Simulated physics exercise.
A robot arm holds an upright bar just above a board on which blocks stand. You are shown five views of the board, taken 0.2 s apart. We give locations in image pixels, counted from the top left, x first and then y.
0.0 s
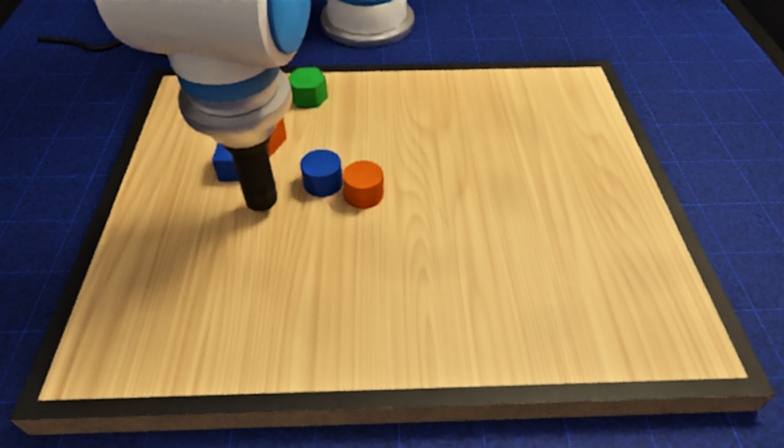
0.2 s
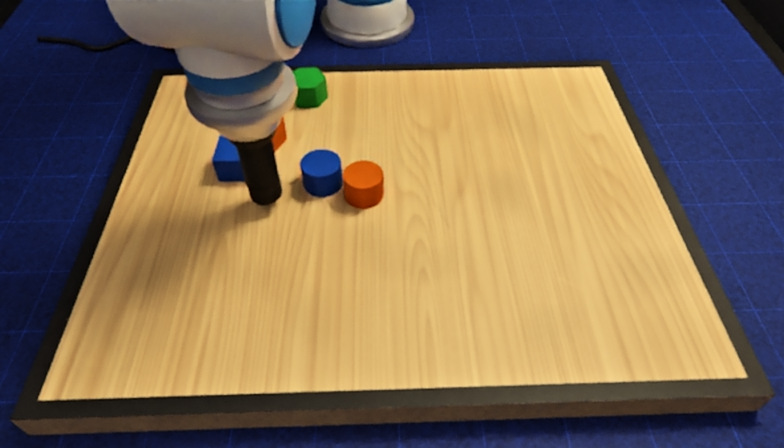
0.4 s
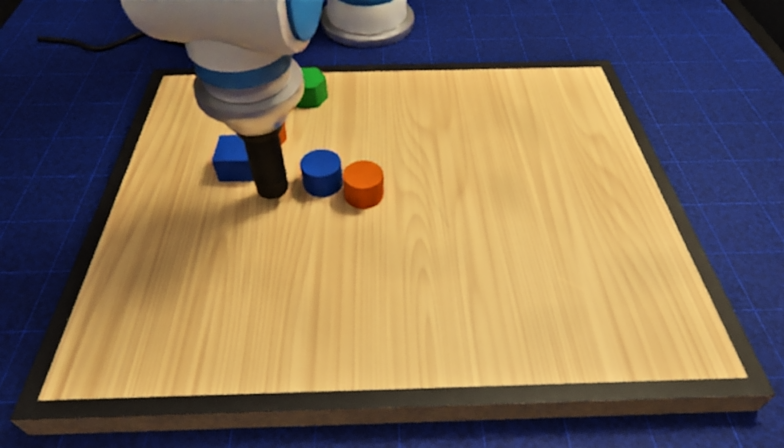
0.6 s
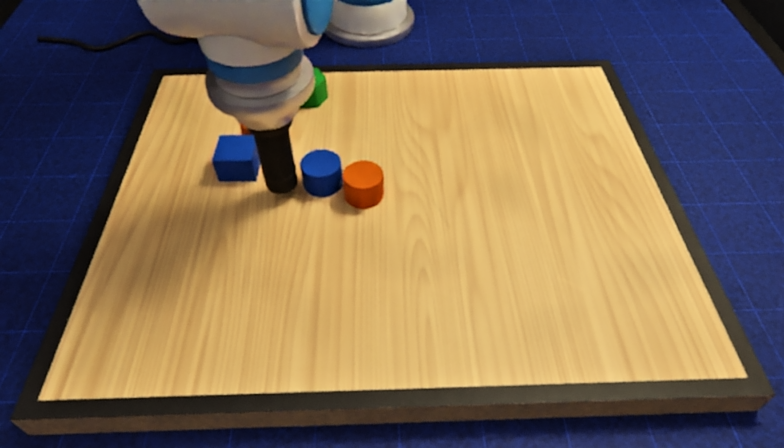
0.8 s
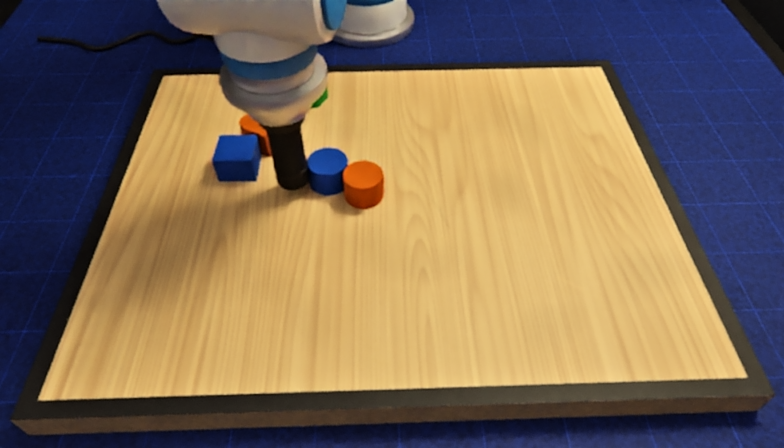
A robot arm moves a black upright bar slightly right and away across a wooden board, nudging a blue cylinder right.
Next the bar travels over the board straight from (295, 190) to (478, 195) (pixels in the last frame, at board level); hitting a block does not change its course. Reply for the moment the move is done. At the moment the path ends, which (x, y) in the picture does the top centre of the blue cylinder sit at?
The middle of its upper face will lie at (378, 147).
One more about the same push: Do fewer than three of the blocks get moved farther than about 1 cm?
Yes, that is how it ends up.
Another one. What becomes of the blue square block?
From what I can tell, it will keep its place.
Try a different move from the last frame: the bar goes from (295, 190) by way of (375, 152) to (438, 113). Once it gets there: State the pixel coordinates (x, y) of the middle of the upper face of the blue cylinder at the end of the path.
I predict (416, 138).
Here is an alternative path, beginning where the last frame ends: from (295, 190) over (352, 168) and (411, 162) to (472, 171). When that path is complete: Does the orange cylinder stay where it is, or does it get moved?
Displaced, by a centimetre or more.
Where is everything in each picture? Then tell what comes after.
The first frame shows lower end of the bar at (262, 200), tops of blocks, blue square block partly hidden, blue cylinder at (321, 162), orange cylinder at (363, 174).
The second frame shows bar at (266, 195), blocks as before.
The third frame shows bar at (273, 189), blocks as before.
The fourth frame shows bar at (282, 184), blocks as before.
The fifth frame shows bar at (293, 180), blue square block at (235, 147), blue cylinder at (327, 161), orange cylinder at (363, 174).
What follows on the original path. One third of the way, bar at (356, 182); blue cylinder at (371, 148); orange cylinder at (391, 176).
Two thirds of the way, bar at (417, 184); blue cylinder at (378, 147); orange cylinder at (452, 184).
At the end, bar at (479, 185); blue square block not moved; blue cylinder at (378, 147); orange cylinder at (502, 198).
